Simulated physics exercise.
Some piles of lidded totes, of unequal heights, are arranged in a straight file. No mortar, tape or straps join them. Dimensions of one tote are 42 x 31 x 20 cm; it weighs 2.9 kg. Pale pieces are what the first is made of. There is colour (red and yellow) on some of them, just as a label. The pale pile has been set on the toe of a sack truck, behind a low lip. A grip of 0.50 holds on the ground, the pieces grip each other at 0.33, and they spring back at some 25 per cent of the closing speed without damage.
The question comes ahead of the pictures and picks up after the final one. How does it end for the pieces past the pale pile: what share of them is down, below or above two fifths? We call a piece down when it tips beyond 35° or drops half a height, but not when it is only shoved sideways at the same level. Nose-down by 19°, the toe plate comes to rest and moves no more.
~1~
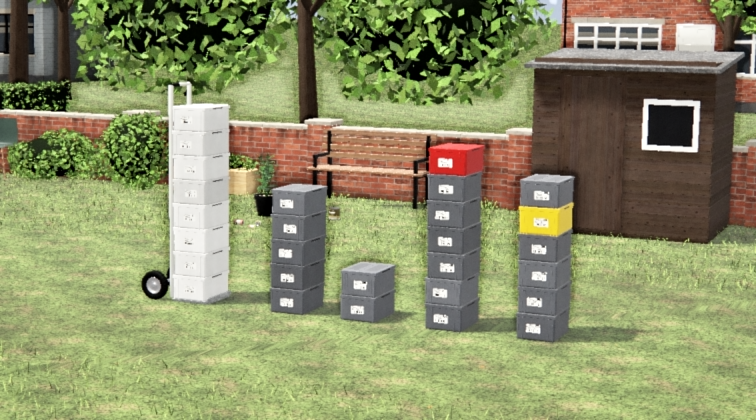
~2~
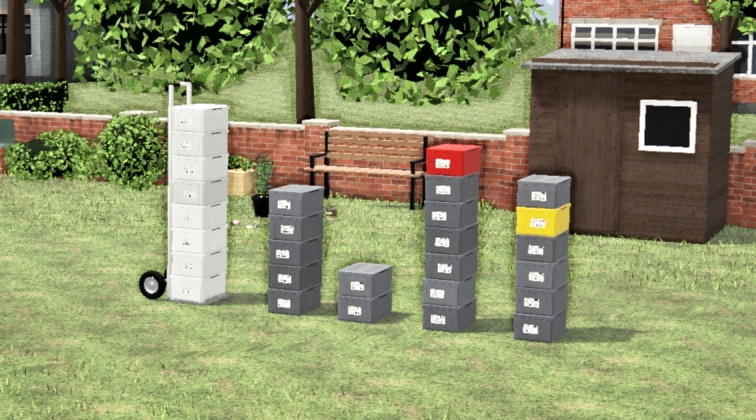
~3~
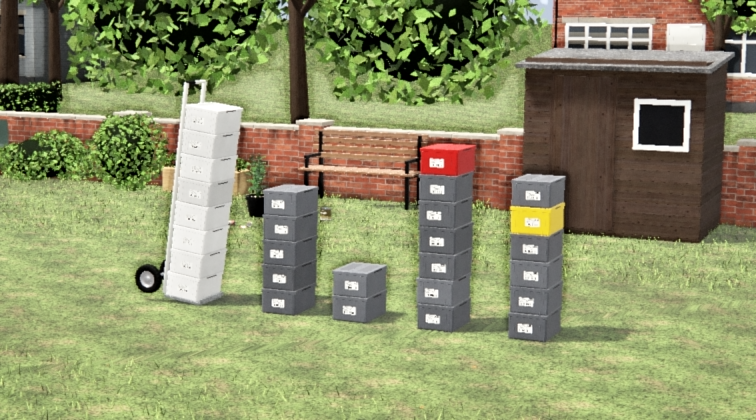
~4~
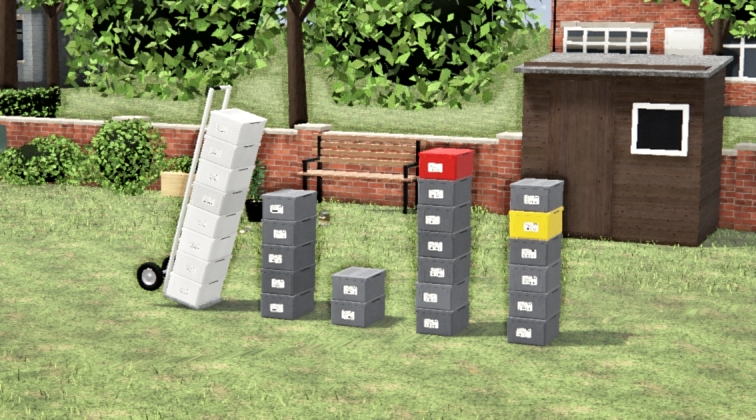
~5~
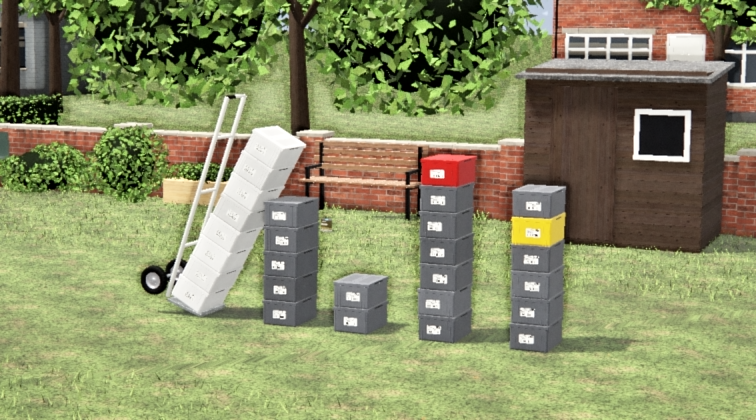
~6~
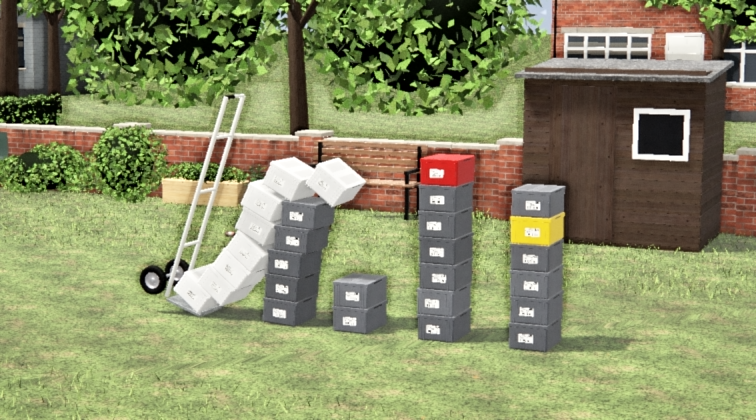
The share down is below two fifths.
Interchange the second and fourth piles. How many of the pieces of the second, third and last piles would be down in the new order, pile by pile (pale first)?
Count of fallen pieces - second: 7; third: 1; last: 5.
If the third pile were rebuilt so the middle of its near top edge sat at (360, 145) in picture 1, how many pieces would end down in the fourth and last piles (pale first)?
Result: Fourth pile 6, last pile 6.
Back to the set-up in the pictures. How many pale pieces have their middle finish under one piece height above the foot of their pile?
4.
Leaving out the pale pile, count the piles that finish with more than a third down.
It adds up to 1.
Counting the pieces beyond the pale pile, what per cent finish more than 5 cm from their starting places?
Shifted share: 35 %.
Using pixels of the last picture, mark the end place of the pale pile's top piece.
(418, 314).
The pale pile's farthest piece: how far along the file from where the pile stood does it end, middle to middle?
It ends around 200 cm away.
Then, 0.19 s past the last view, 8 of the pale pile down; none of the 20 other totes down, 5 disturbed.
Then, 0.49 s past the last view, 8 of the pale pile down; 3 of the 20 other totes down.
In the end, 7 of the pale pile down; 4 of the 20 other totes down; red tote 28 mm from its place; yellow tote unmoved. That is 20 per cent. From the last view, middles, red tote near (451, 170), yellow tote near (538, 228).
